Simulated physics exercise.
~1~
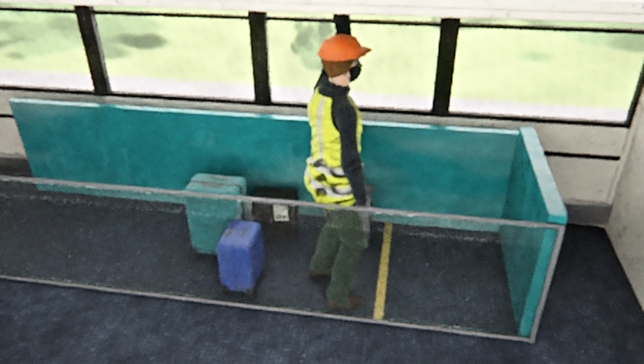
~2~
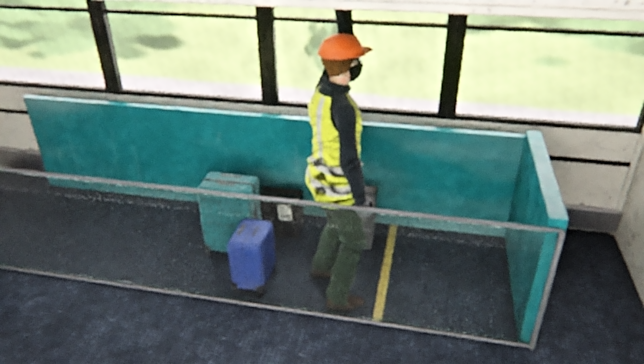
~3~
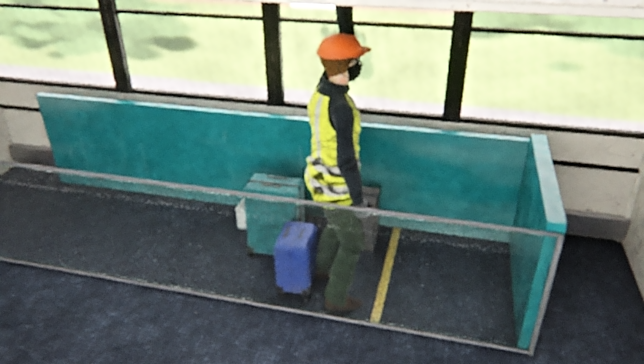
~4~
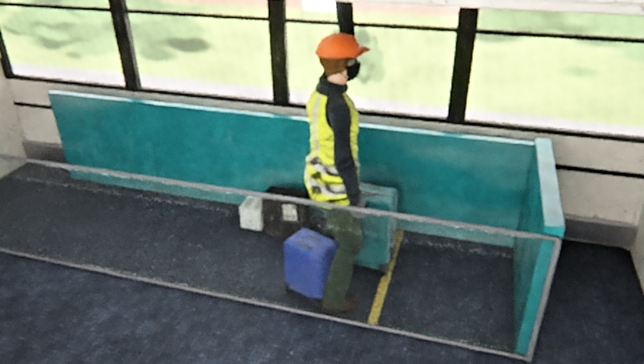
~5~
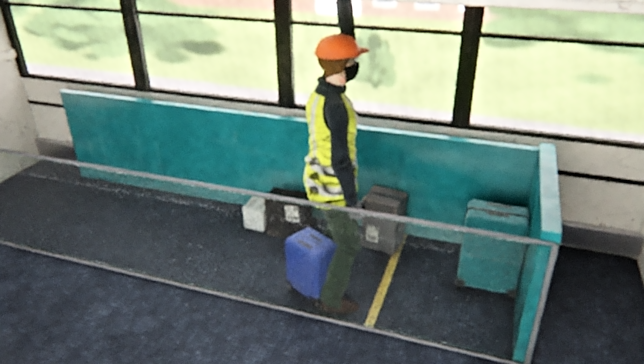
A teal wheeled case rolls right past a standing passenger in an orange cap and yellow vest, crossing the yellow line to end near the bay's right end, while a smaller blue case rolls a short way and stops beside the passenger's legs, short of the line.
